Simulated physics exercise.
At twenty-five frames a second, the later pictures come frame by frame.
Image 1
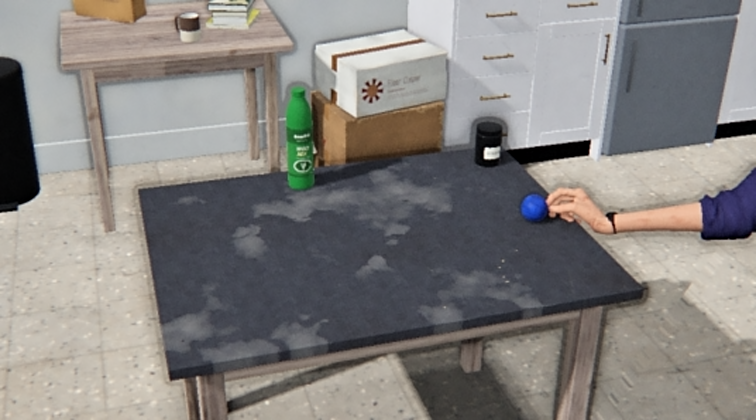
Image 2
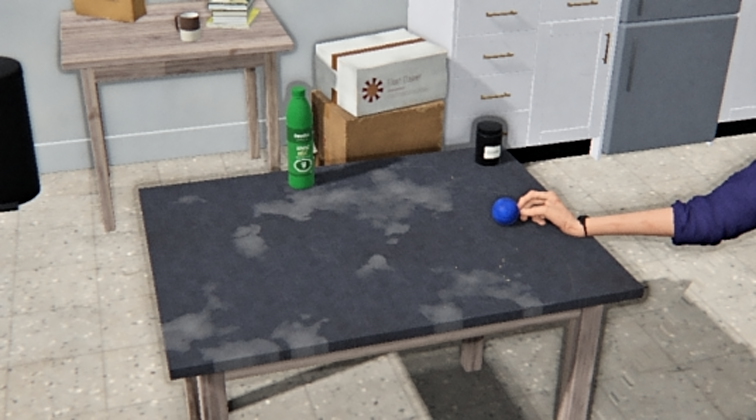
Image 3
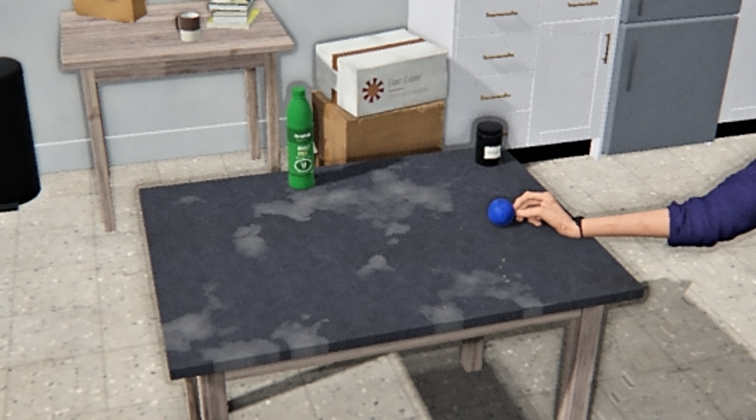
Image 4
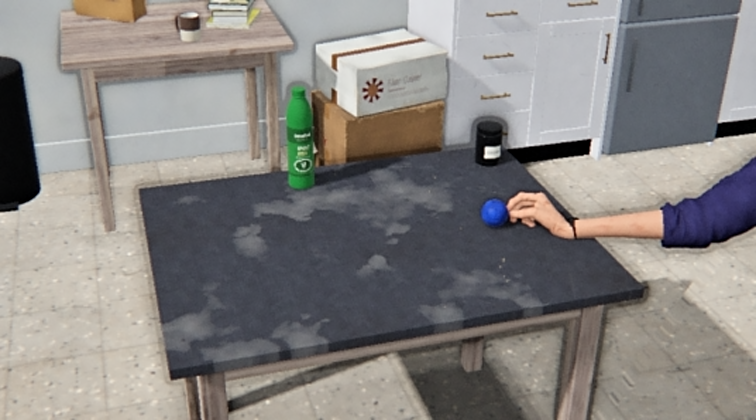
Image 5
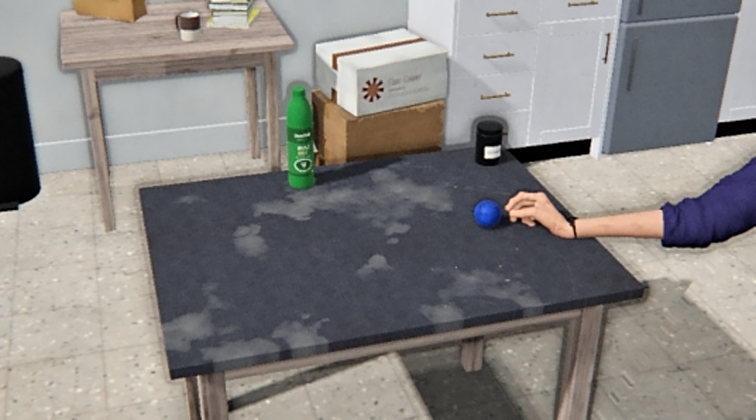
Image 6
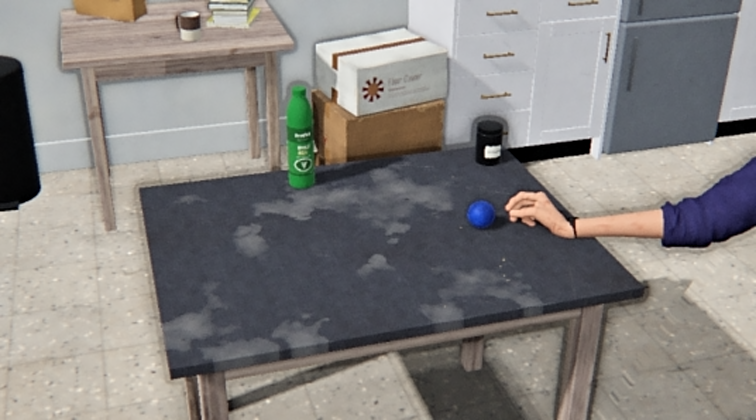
A hand and forearm in a dark blue sleeve reach in from the right over a dark, pale-smudged tabletop, seen from above in a room with cabinets. A green bottle and a black jar stand near the back edge, with boxes behind and a wooden table at upper left. The hand moves a blue ball leftward, then stays nearly still as the ball slowly rolls slightly farther left, the camera steady.
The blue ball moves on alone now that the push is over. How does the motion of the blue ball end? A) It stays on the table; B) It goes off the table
A, it stays on the table.
Then, 0.20 s past the last view, blue ball displaced well along near (452, 219).
Then, 0.40 s past the last view, blue ball displaced well along near (432, 222).
Finally, moved from the start, blue ball. Final places as the last picture's camera would see them, blue ball near (416, 224).
